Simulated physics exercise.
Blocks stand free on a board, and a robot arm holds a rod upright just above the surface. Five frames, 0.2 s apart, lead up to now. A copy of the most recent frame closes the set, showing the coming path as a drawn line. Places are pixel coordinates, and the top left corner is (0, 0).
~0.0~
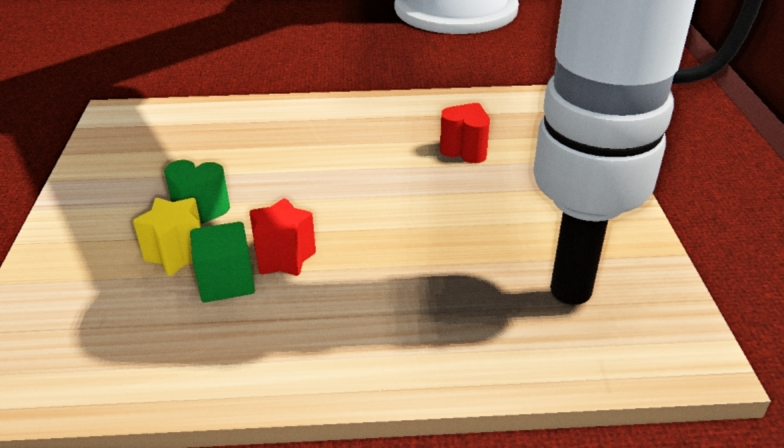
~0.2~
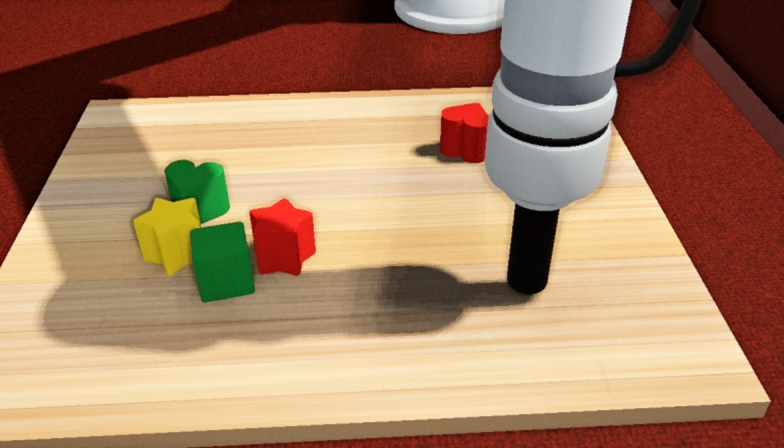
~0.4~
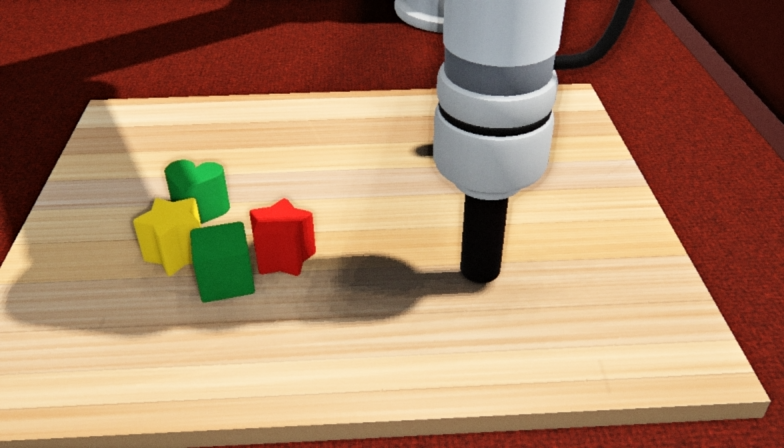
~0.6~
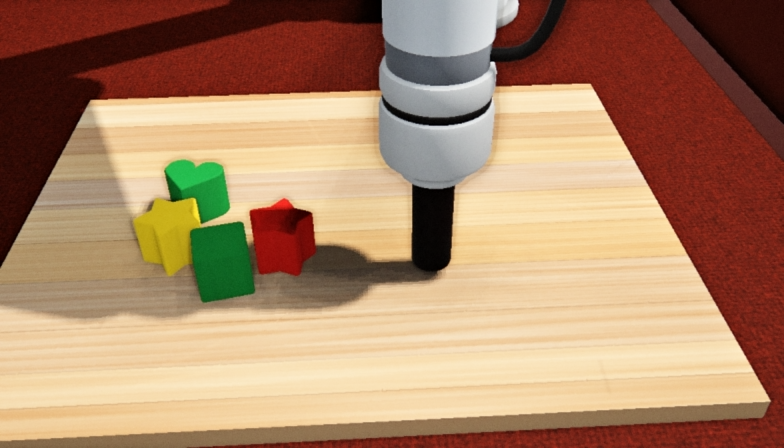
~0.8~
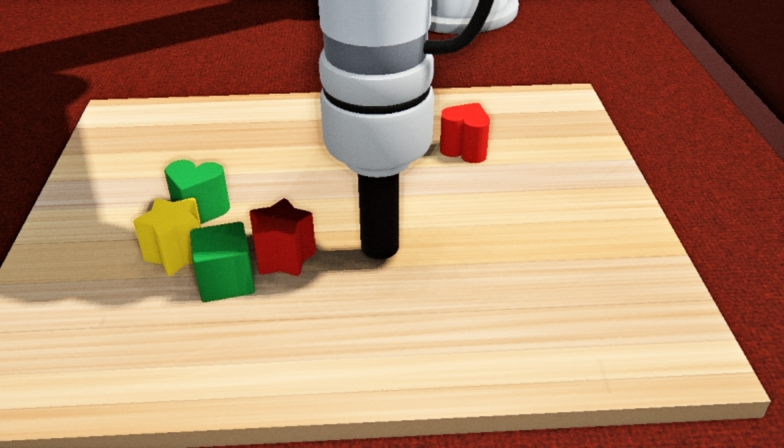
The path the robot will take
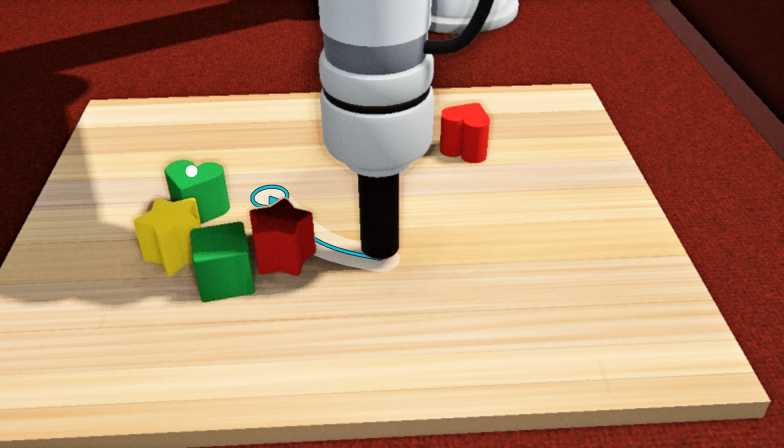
A robot arm holding a black rod upright moved steadily left across the wooden board, passing in front of the red heart and nearing the red star, while all the blocks stayed still.
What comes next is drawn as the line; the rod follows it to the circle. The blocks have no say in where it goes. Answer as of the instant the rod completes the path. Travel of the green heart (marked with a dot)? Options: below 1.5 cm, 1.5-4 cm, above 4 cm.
It gets moved under 1.5 cm.
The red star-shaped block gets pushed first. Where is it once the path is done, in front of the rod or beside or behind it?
I'd say the red star-shaped block has slipped off and sits beside or behind the rod.
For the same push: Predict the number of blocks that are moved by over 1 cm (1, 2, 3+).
Blocks moved: One.
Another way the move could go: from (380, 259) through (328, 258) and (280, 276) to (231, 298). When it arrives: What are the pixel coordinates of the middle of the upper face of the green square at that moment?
It sits at (171, 245).
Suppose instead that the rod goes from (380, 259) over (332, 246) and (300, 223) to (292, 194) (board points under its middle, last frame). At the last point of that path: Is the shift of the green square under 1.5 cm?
Yes, I think so.
The line goes from (380, 259) via (329, 246) and (294, 222), ending at (270, 197); the dot is on the green heart.
On the path given first. One third of the way, rod at (328, 237); red star-shaped block at (274, 217).
Two thirds of the way, rod at (292, 212); green square at (213, 242); red star-shaped block at (256, 212), turned 35° anticlockwise.
At the end, rod at (269, 188); green heart unmoved; green square at (213, 242); red star-shaped block at (256, 212), turned 35° anticlockwise.
